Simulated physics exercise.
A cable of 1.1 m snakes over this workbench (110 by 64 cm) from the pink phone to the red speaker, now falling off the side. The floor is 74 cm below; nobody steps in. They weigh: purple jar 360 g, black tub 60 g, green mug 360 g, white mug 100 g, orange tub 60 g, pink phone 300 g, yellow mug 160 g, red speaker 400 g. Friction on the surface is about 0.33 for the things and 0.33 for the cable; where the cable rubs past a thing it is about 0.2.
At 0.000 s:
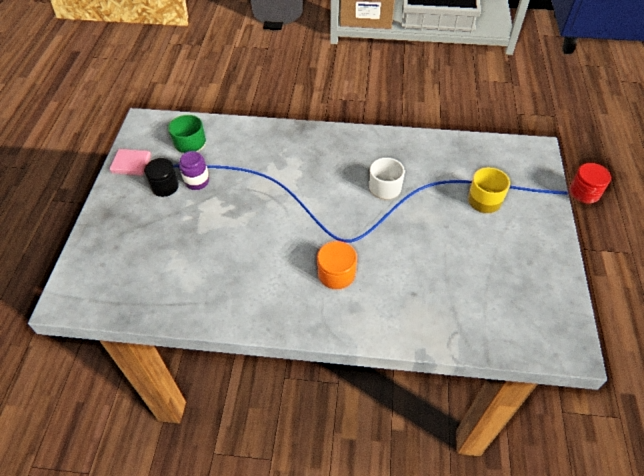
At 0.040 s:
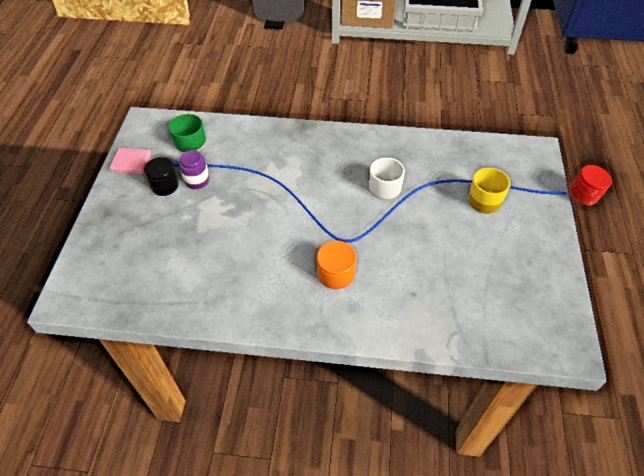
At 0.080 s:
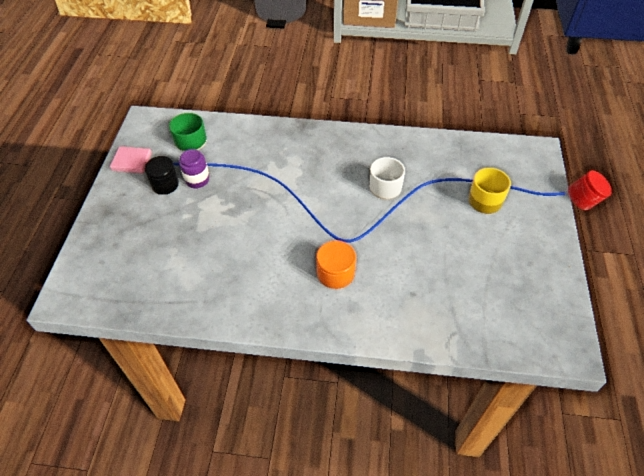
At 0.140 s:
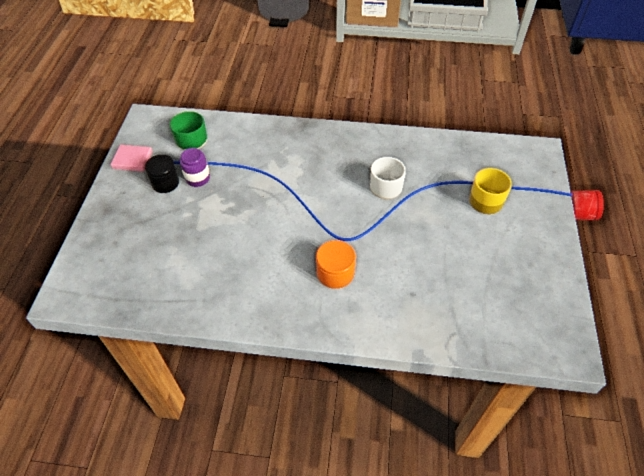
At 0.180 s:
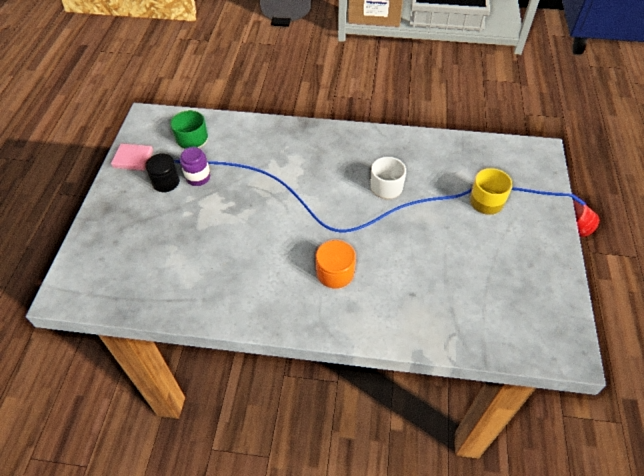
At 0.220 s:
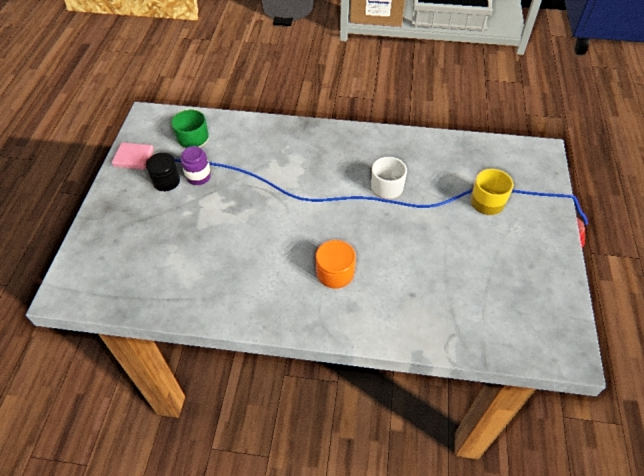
Red cylinder tipping over the right edge of a grey table and dropping mostly from view, pulling the curved blue cable straighter.
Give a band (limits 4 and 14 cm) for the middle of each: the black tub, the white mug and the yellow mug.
In order: The black tub barely shifts; the white mug reaches the top band; the yellow mug stays in the low band.
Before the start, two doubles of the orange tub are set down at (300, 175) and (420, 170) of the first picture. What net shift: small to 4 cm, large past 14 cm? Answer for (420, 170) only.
There: Small.
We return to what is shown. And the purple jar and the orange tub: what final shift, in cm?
Purple jar 4 cm, orange tub 0 cm.
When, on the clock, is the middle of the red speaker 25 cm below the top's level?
About: 0.36 s.
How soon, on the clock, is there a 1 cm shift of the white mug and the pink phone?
About: White mug 0.28 s, pink phone 0.28 s.
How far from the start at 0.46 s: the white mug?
White mug 15 cm.
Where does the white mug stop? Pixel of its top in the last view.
Around (400, 111).
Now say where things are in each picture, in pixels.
Black tub (159, 168); white mug (387, 170); yellow mug (492, 180); cable runs through (517, 188) (422, 188) (286, 188), in the first picture.
Red speaker (595, 176); cable runs through (516, 188), in the second picture.
Red speaker (589, 191); cable runs through (515, 188), in the third picture.
Red speaker (585, 205); cable runs through (521, 189), in the fourth picture.
Red speaker (578, 219); cable runs through (541, 193) (359, 228), in the fifth picture.
Black tub (160, 162); white mug (390, 169); yellow mug (495, 182); cable runs through (572, 197) (285, 192), in the sixth picture.
At 0.5 s, the cable's tail end at (203, 163); white mug 16 cm off its start, yellow mug 2 cm off its start, black tub 1 cm off its start.
At 0.7 s, the cable's tail end at (253, 163); white mug 19 cm off its start, yellow mug 2 cm off its start, black tub 1 cm off its start.
At 1.0 s, the cable's tail end at (322, 172); white mug 19 cm off its start at (400, 111), yellow mug 2 cm off its start at (498, 189), black tub 1 cm off its start at (161, 165).
At 1.2 s, the cable's tail end at (412, 176); white mug 19 cm off its start, yellow mug 2 cm off its start, black tub 1 cm off its start.
At 2.4 s, the cable's tail end at (436, 178); white mug 19 cm off its start at (400, 111), yellow mug 2 cm off its start at (497, 189), black tub 1 cm off its start at (161, 165), pink phone 68 cm off its start at (419, 176).
